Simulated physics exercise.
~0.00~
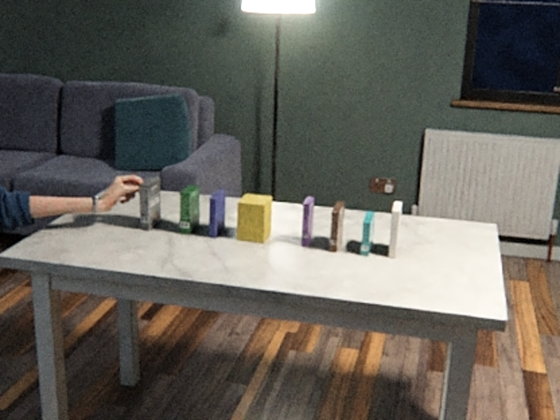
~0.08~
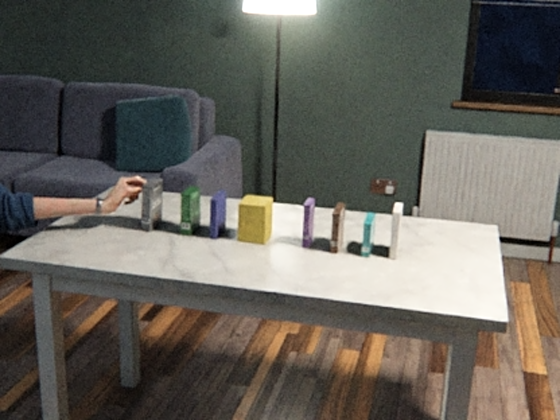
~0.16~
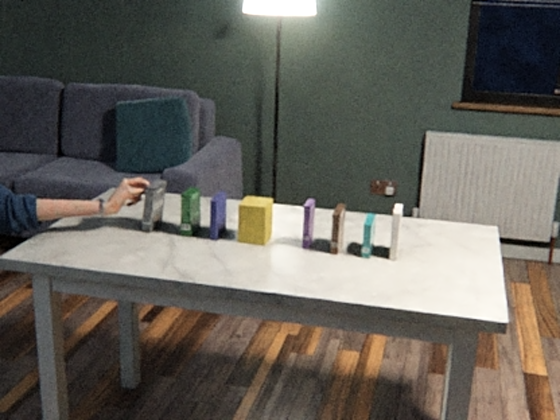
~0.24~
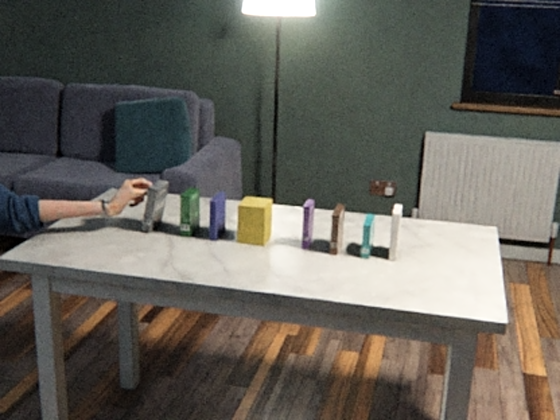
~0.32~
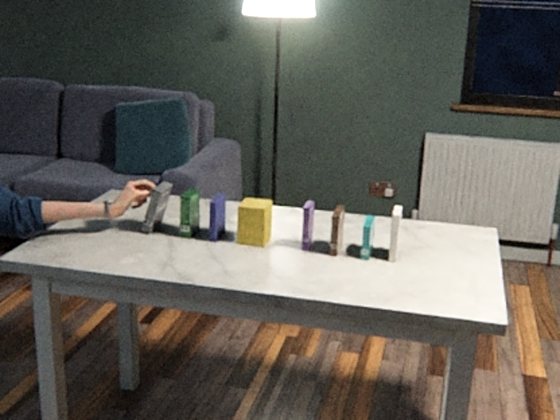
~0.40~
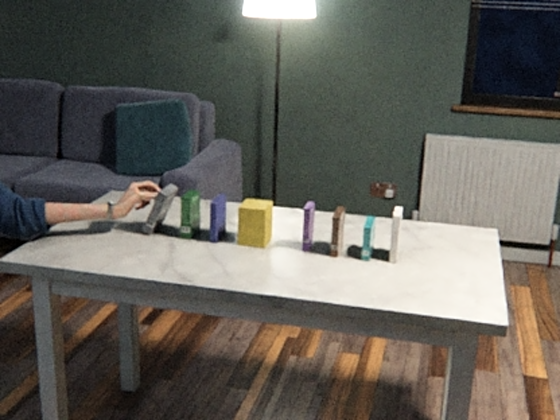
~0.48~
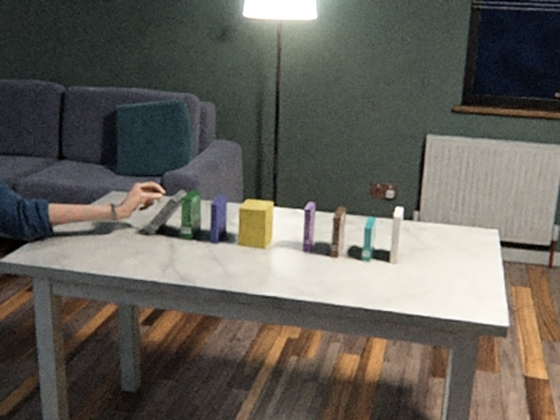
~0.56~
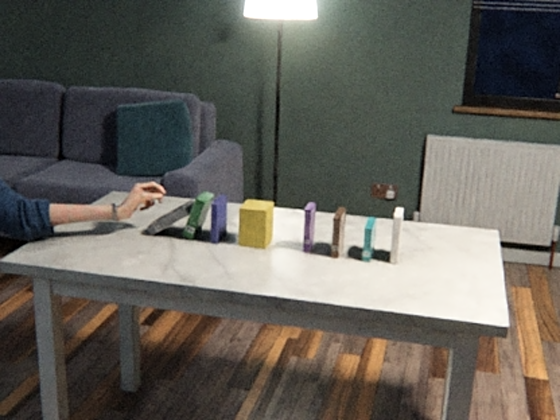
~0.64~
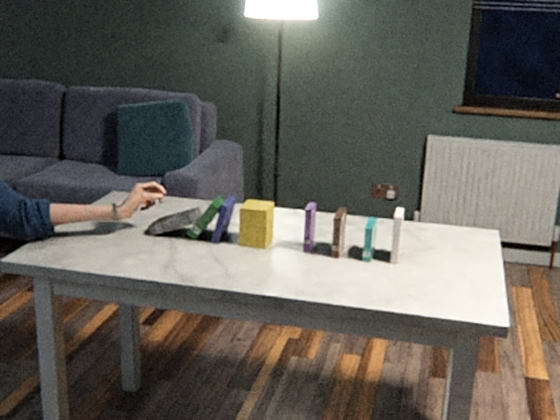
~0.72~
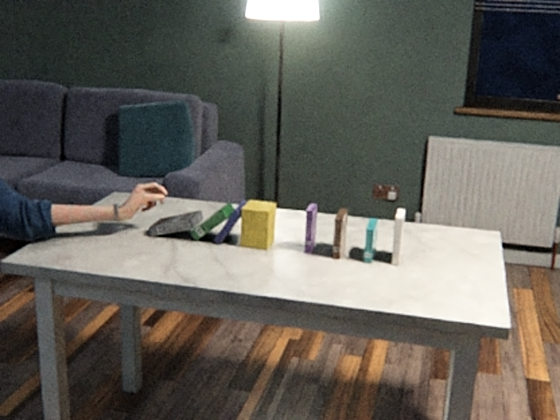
A hand tipped the grey packet at the left end of a row on a white table, and it toppled right into the green packet, which fell against the blue board, leaving both slanted beside the yellow block while everything farther right stayed standing.
